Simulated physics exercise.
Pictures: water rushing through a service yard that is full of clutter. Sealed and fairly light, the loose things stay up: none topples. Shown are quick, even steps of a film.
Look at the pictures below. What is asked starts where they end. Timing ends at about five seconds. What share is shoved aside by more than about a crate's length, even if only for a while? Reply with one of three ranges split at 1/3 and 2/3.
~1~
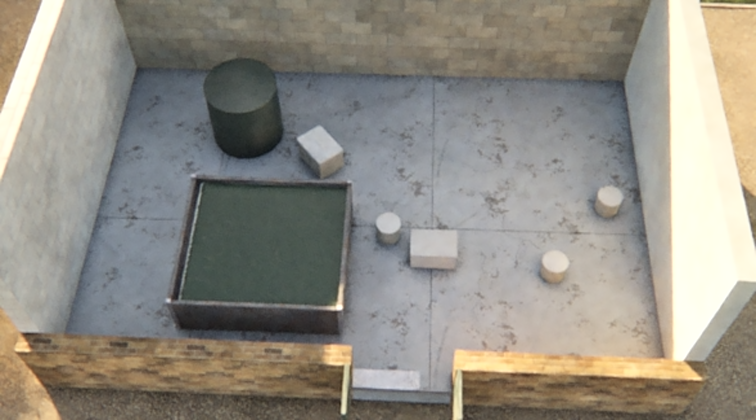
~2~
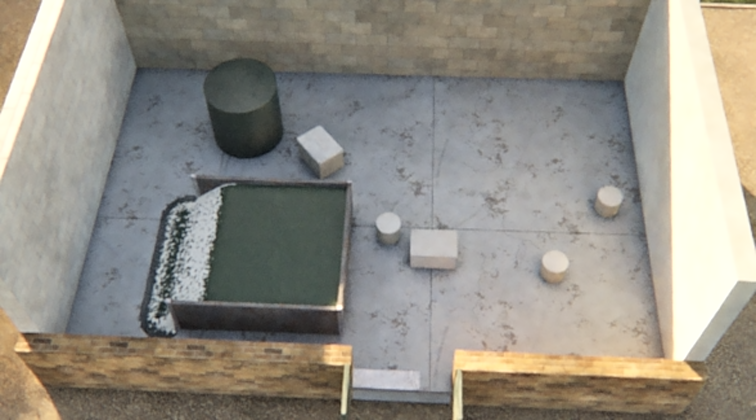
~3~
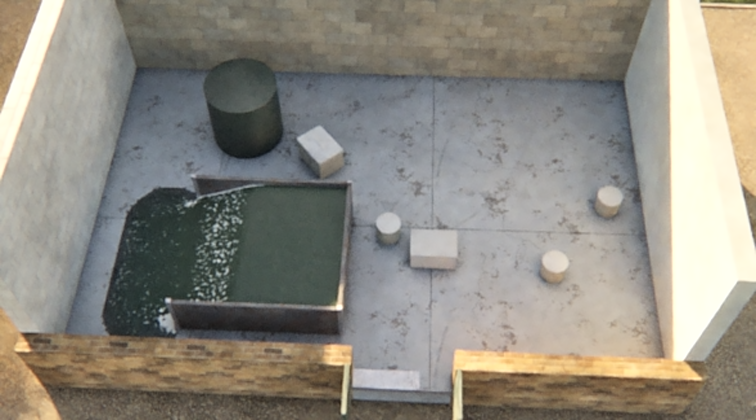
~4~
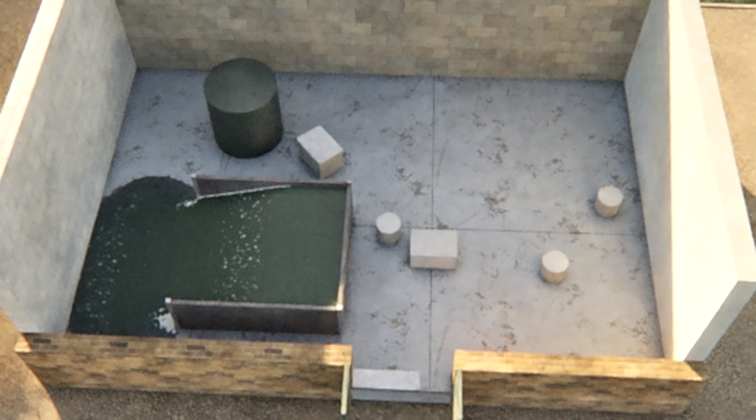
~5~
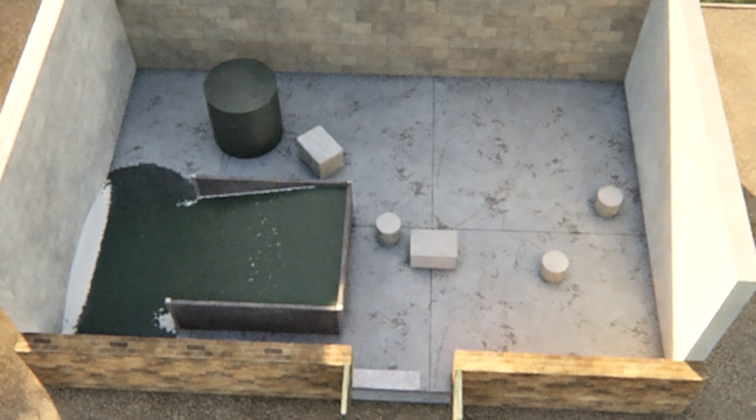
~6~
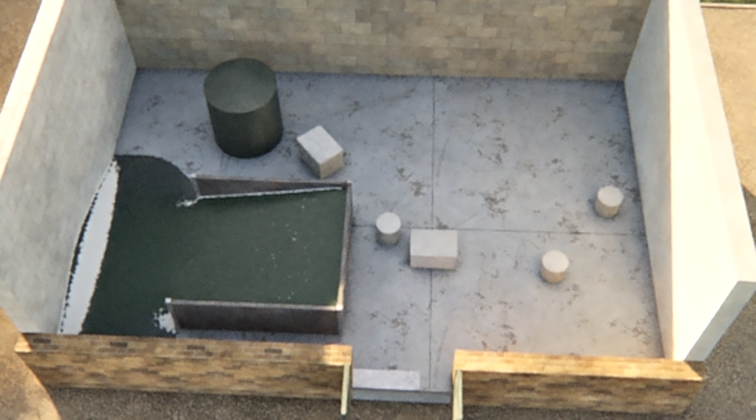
Under 1/3.
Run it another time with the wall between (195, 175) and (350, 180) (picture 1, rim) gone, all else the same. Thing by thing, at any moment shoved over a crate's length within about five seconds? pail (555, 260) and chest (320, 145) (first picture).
Lab note, in listed order: Didn't get there; got there.
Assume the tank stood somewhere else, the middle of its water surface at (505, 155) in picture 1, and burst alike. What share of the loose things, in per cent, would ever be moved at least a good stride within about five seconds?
I'd estimate around 40 percent.
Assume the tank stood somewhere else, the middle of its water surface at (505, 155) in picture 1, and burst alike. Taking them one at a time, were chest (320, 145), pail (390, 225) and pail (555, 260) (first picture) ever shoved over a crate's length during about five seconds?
Results in order: Made it that far / made it that far / never that far.
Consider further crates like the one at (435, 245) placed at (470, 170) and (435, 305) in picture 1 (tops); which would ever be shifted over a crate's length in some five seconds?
Taking them in order, the first one never gets that far and the second one goes the distance.
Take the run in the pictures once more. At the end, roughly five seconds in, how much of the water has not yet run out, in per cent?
Estimate: Roughly 98 %.
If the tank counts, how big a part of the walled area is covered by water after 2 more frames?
I'd say around 20 in a hundred.
A moment on, 0 of 5 are well off their spots; 0 afloat.
Next, 0 of 5 are well off their spots; 0 afloat.
Later, 0 of 5 are well off their spots; 0 afloat.
In the end, 0 of 5 are well off their spots, and 0 have been at some point; 0 afloat.
